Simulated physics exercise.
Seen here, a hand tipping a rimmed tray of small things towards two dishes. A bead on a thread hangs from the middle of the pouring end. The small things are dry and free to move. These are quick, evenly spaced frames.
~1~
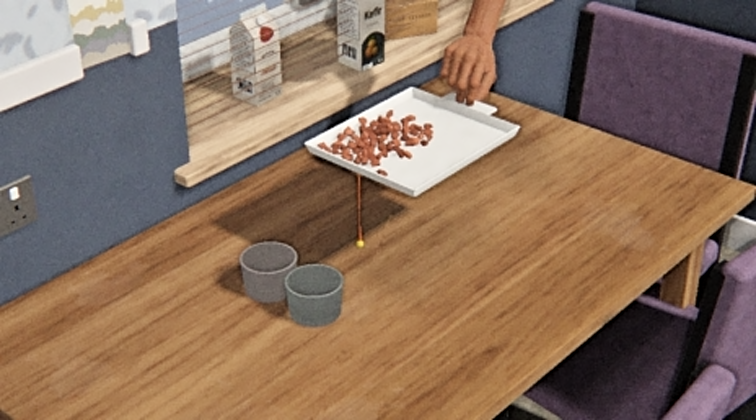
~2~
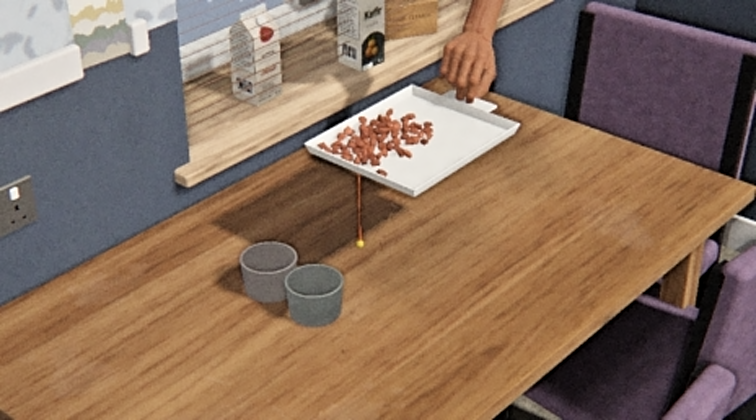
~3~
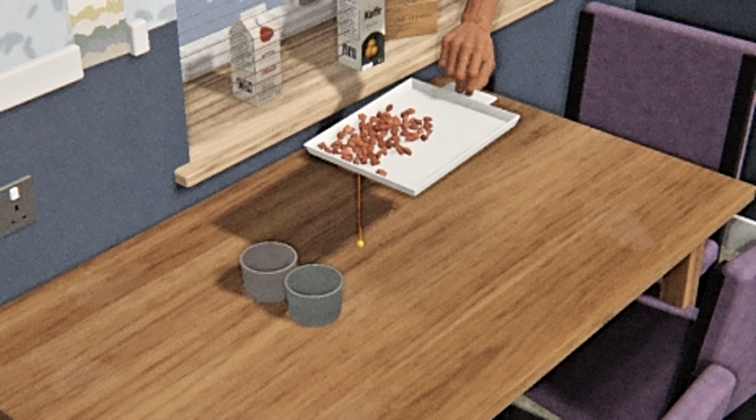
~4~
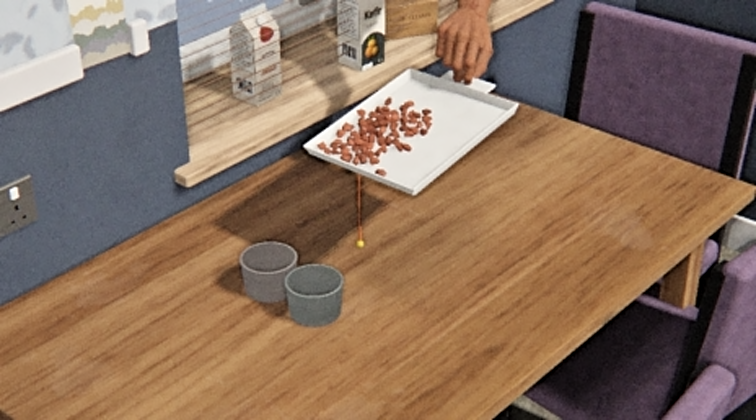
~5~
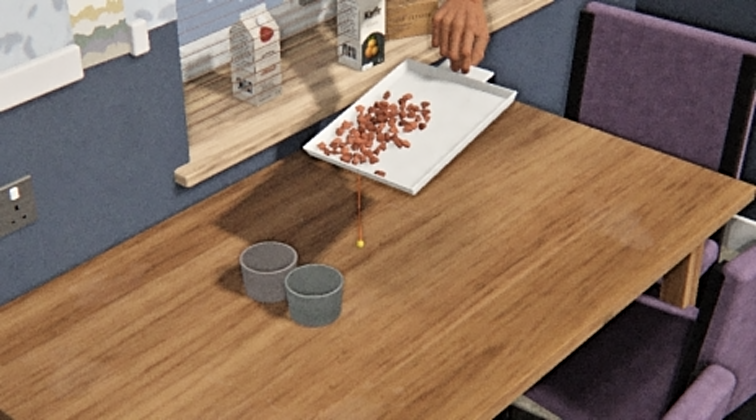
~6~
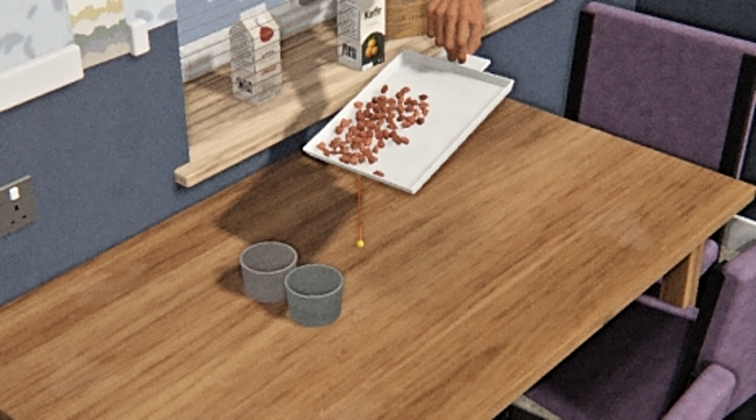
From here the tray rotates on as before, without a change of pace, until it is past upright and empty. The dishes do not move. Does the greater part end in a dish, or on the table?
Caught overall: Under half.
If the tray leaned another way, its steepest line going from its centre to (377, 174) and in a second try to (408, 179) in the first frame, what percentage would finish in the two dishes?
Roughly 10 per cent, and 0 per cent.
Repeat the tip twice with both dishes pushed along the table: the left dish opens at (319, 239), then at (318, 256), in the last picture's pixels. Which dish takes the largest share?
The first try: The left-hand dish. The second: The left one.
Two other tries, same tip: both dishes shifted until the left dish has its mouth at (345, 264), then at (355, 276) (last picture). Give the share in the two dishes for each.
About 20 and 10 per cent.
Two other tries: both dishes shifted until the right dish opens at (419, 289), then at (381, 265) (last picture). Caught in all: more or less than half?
The first try: The smaller part. The second: The smaller part.
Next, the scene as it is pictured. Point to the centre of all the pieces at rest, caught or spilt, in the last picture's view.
Close to (308, 283).
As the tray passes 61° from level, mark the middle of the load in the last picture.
Close to (343, 139).
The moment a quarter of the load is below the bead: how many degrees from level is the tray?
Near 90 degrees.
Shortly afterwards, tray tipped steeply; all but a few on the tray; only a few in the air.
Next, tray tipped right over; a little on the tray; a little in the right dish; a little in the left dish; near half outside both; near a quarter in the air.
Some moments later, tray tipped past a quarter turn; a little in the right dish; a little in the left dish; the bulk outside both.
In the end, tray tipped past a quarter turn; a little in the right dish; a little in the left dish; the bulk outside both.
